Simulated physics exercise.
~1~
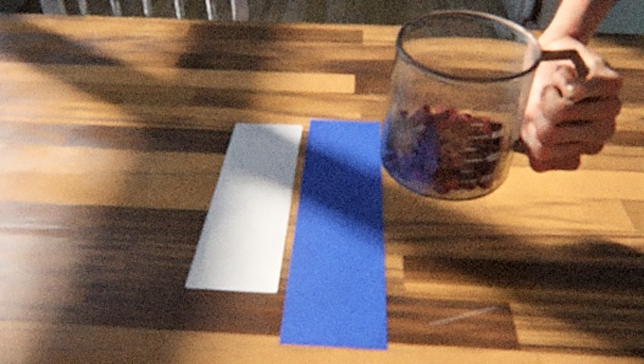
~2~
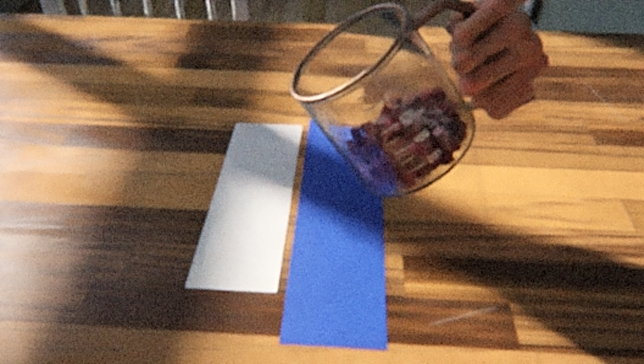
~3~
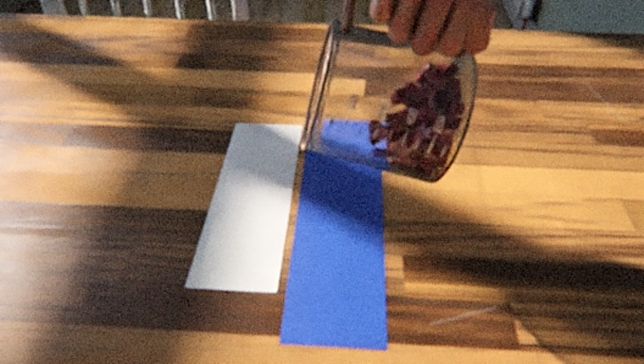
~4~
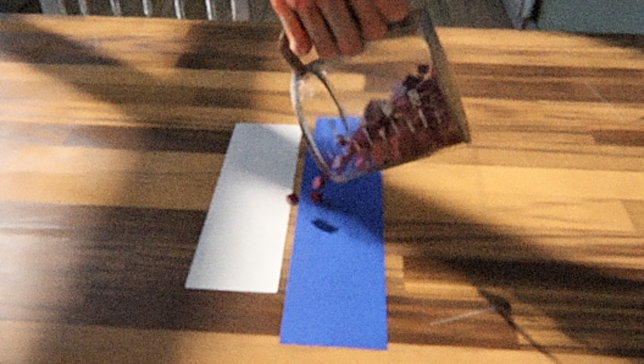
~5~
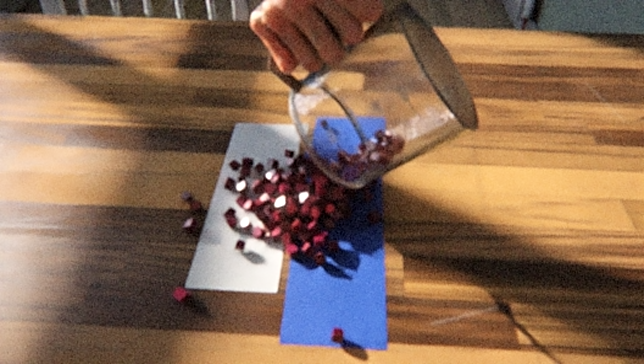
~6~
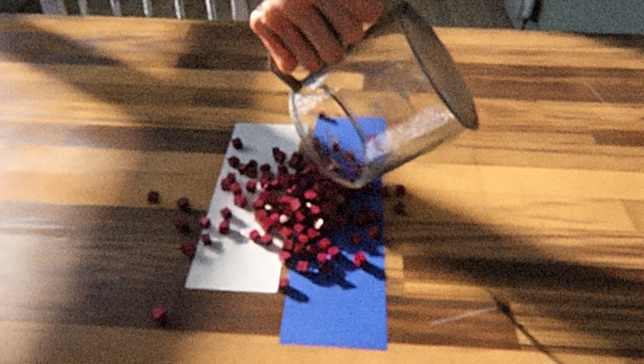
The footage shows a hand tilting a clear jug of small dark red cubes over a blue mat beside a white one on a wooden table, pouring them out until the jug is empty and they lie heaped across both mats, with a few scattered on the wood.
